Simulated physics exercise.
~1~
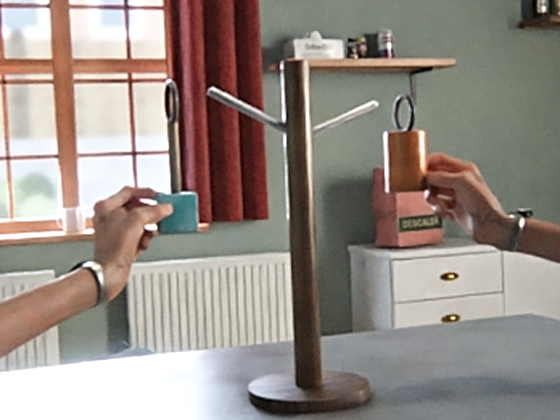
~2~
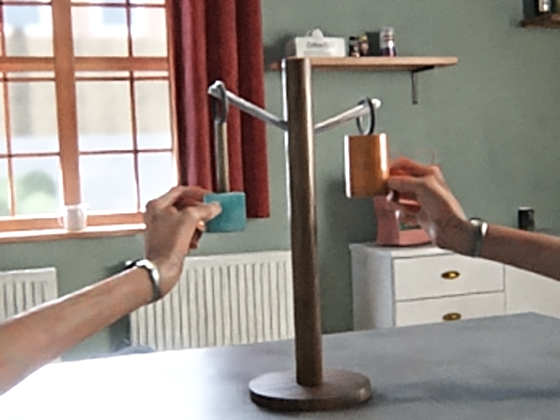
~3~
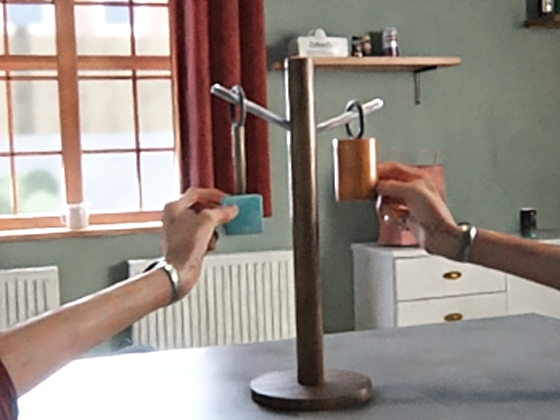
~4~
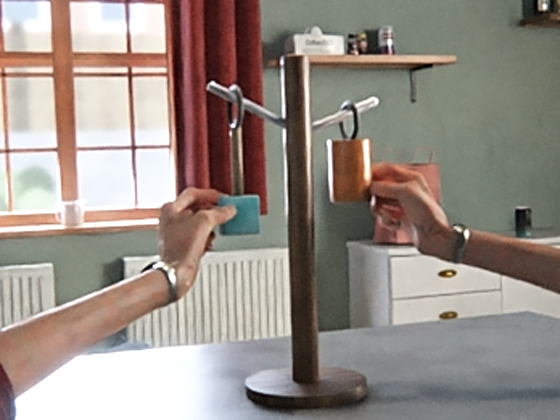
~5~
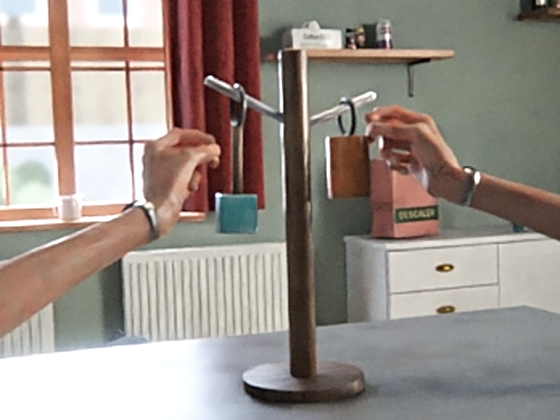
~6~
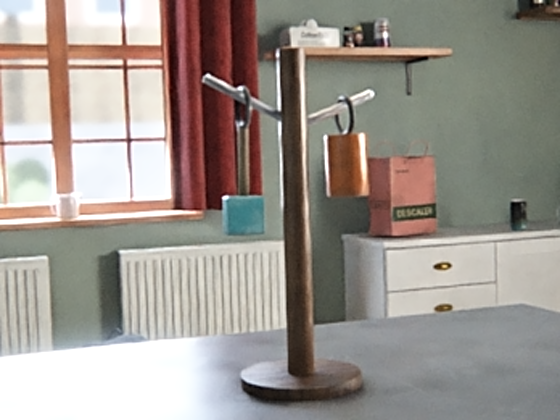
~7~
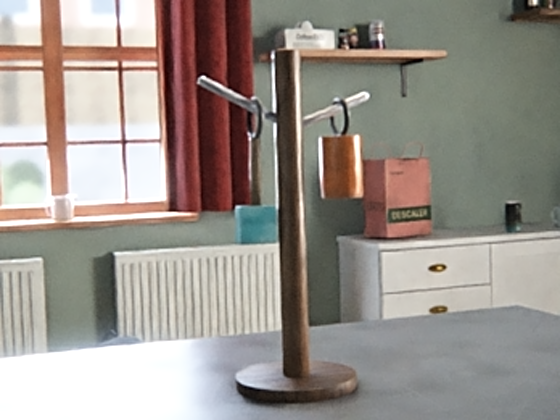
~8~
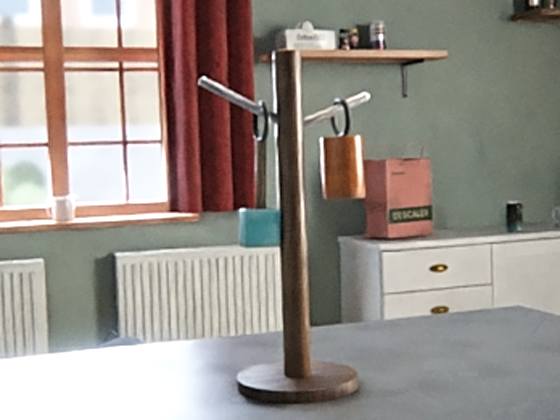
At first, two hands hold a turquoise item and an orange lantern, each with a loop on top, on either side of a wooden stand with angled metal pegs. The hands move inward, bringing the turquoise item to the left peg and the orange one to the right peg. Both loops settle over the pegs, and the hands let go and draw back out of view. Left alone, the turquoise item slides inward along its peg toward the post, while the orange lantern stays put. In the end, both hang from the stand, the turquoise one close against the post.
